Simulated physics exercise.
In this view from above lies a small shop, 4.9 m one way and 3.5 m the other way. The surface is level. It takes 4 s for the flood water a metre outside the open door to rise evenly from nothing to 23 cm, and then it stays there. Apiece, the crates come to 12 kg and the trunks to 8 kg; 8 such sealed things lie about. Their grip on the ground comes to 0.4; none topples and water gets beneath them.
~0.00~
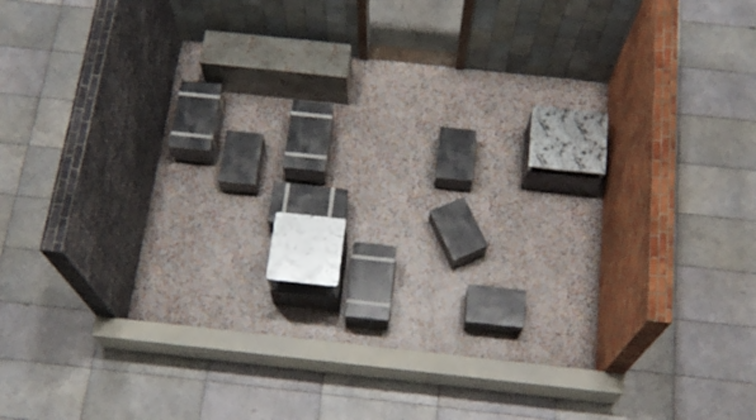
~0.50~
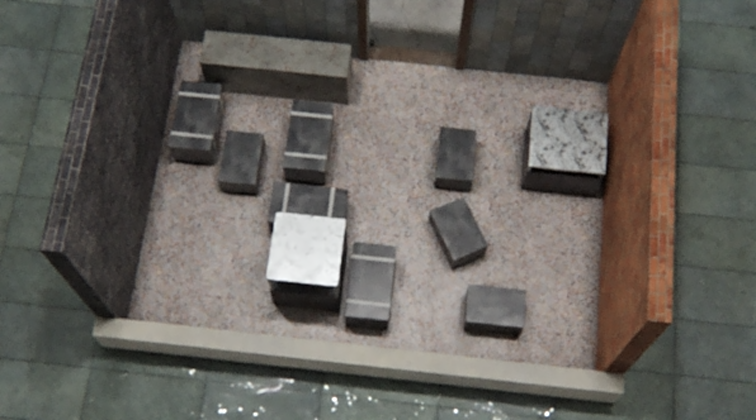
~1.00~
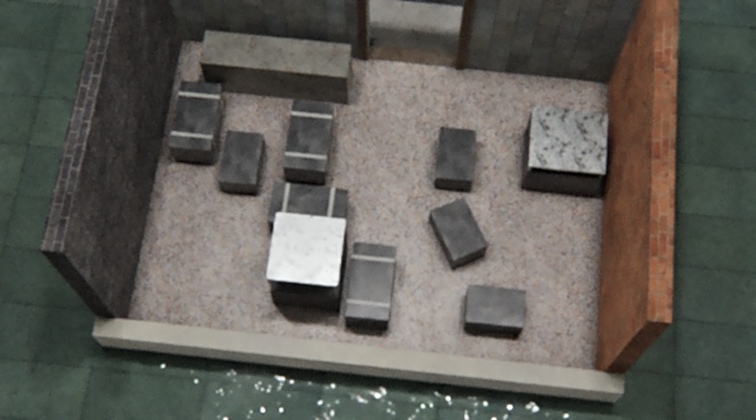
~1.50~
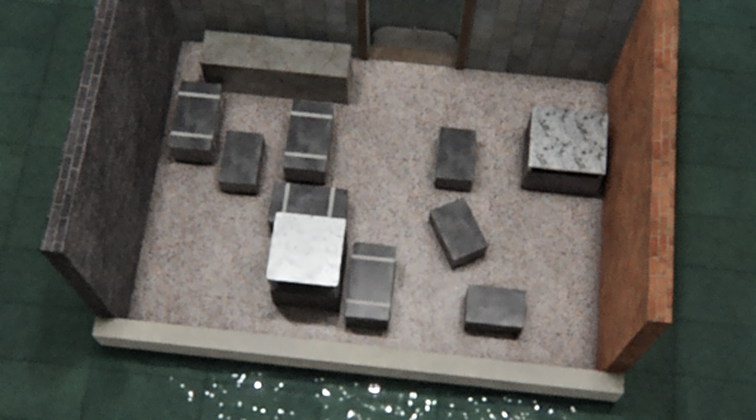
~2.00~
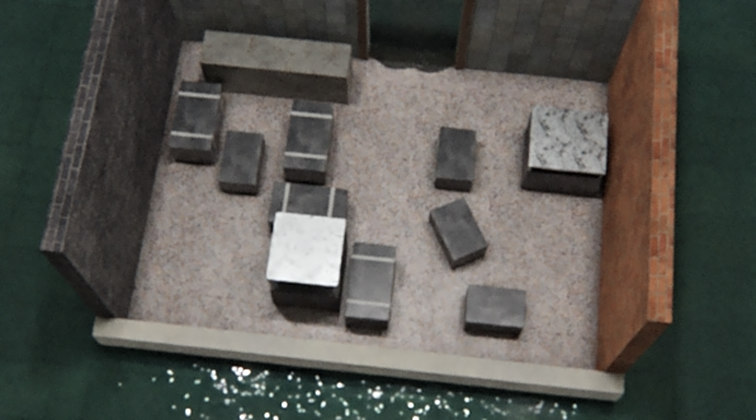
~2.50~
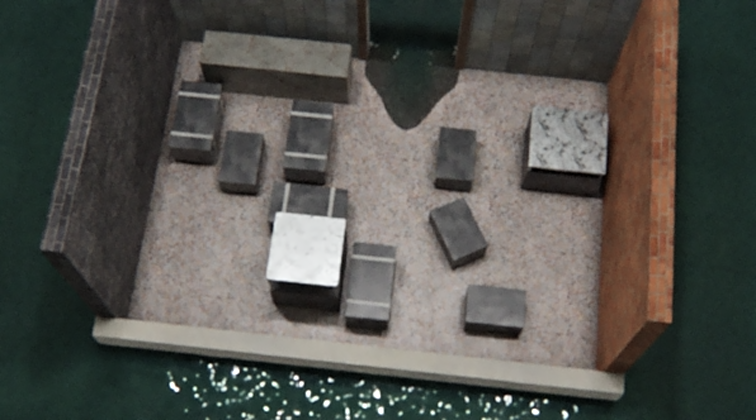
Dark green water spreading around a small walled shop, then entering through the back doorway while the crates and trunks stay still.
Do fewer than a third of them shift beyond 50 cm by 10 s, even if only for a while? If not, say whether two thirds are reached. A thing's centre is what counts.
One third up to two thirds.
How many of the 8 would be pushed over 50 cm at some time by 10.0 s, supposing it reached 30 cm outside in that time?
With that change, 4 of them.
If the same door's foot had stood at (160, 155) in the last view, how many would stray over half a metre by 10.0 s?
8.
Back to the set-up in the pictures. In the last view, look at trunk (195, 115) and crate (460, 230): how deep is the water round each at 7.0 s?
Depths: Near 1 cm, then near 8 cm.
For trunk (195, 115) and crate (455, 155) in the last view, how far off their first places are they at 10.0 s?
Net displacement, in order: 10 cm; 80 cm.
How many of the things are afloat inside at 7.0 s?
Then: 4.
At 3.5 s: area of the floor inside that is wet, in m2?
Some 3.0 m2 of it.
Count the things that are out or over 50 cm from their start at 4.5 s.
By that time the total stands at 0.
After 3.5 s 0 of 8 are over 50 cm from their spots; 0 afloat.
After 4.5 s 0 of 8 are over 50 cm from their spots; 0 afloat.
After 7.0 s 3 of 8 are over 50 cm from their spots; 4 afloat.
After 10.0 s 4 of 8 are over 50 cm from their spots, and 4 have been at some point; 8 afloat.
